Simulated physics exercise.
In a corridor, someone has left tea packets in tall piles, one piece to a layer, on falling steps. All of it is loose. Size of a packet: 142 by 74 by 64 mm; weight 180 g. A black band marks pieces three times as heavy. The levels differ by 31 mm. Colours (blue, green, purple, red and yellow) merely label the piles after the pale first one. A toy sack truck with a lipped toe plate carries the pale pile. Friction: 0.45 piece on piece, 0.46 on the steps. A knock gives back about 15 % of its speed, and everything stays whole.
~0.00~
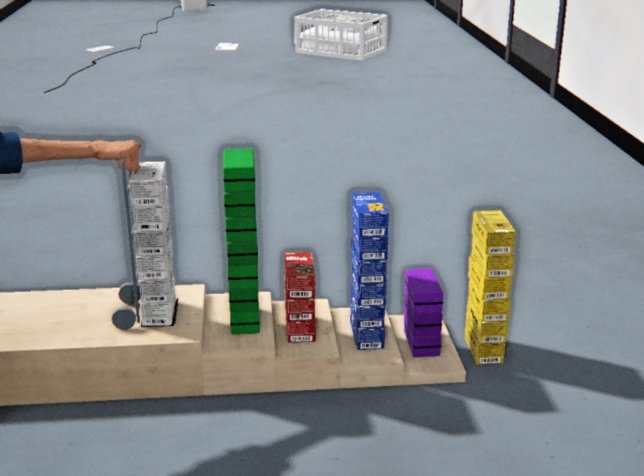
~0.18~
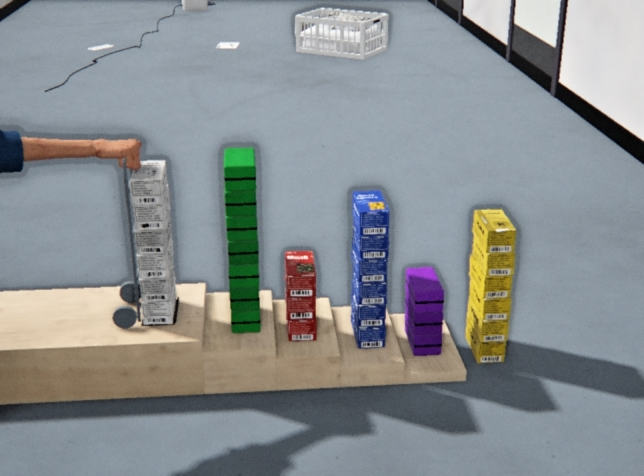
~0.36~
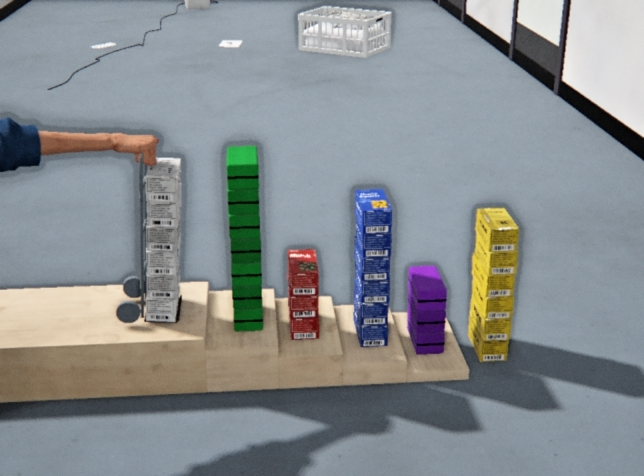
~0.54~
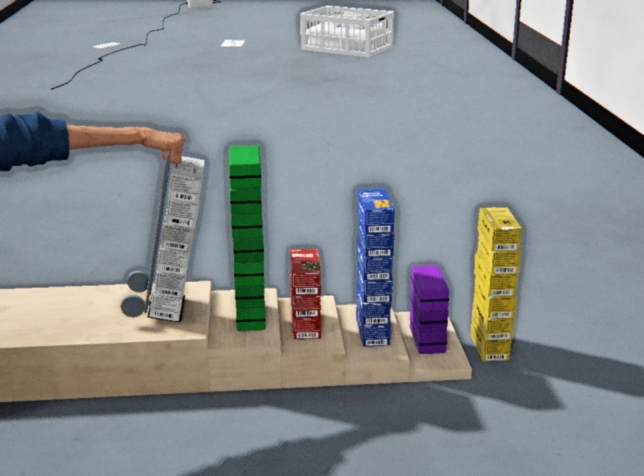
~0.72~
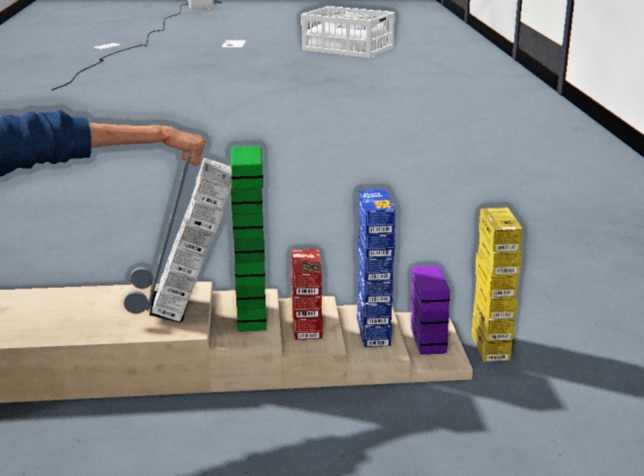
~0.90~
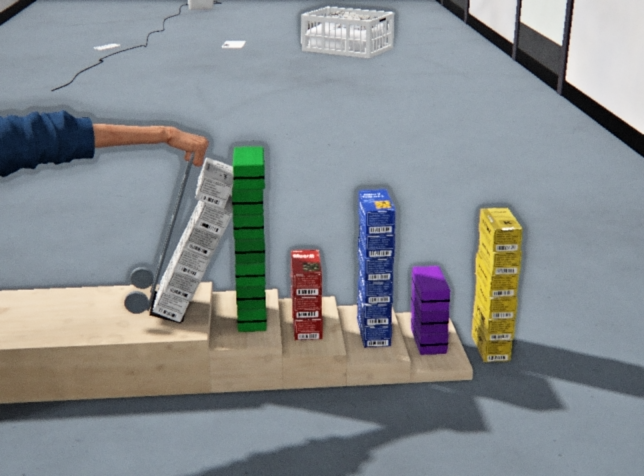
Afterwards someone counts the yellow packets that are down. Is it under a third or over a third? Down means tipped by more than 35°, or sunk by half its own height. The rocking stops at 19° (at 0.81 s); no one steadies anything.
It comes to fewer than one in three.
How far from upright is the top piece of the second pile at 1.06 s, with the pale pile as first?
About 0°.
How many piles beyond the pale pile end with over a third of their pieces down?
0 in all.
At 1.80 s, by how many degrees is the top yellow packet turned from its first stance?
Roughly 0°.
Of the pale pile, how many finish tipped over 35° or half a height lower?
0 of them.
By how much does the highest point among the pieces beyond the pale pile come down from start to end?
Some 0 cm lower.
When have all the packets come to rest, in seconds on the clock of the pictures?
Around 1.5 s.
Around 0.96 s, 0 of the pale pile down; none of the 6 yellow packets down (0 of 25 in all colours); top yellow packet unmoved; top green packet displaced 5 mm.
Around 1.06 s, 0 of the pale pile down; none of the 6 yellow packets down (0 of 25 in all colours); top yellow packet unmoved; top green packet displaced 6 mm.
Around 1.42 s, 0 of the pale pile down; none of the 6 yellow packets down (0 of 25 in all colours); top yellow packet unmoved; top green packet displaced 7 mm.
Finally (1.9 s), 0 of the pale pile down; none of the 6 yellow packets down (0 of 25 in all colours); top yellow packet unmoved; top green packet displaced 7 mm. That is 0 per cent. Seen by the last camera, middles, top yellow packet near (500, 230), top green packet near (249, 168).
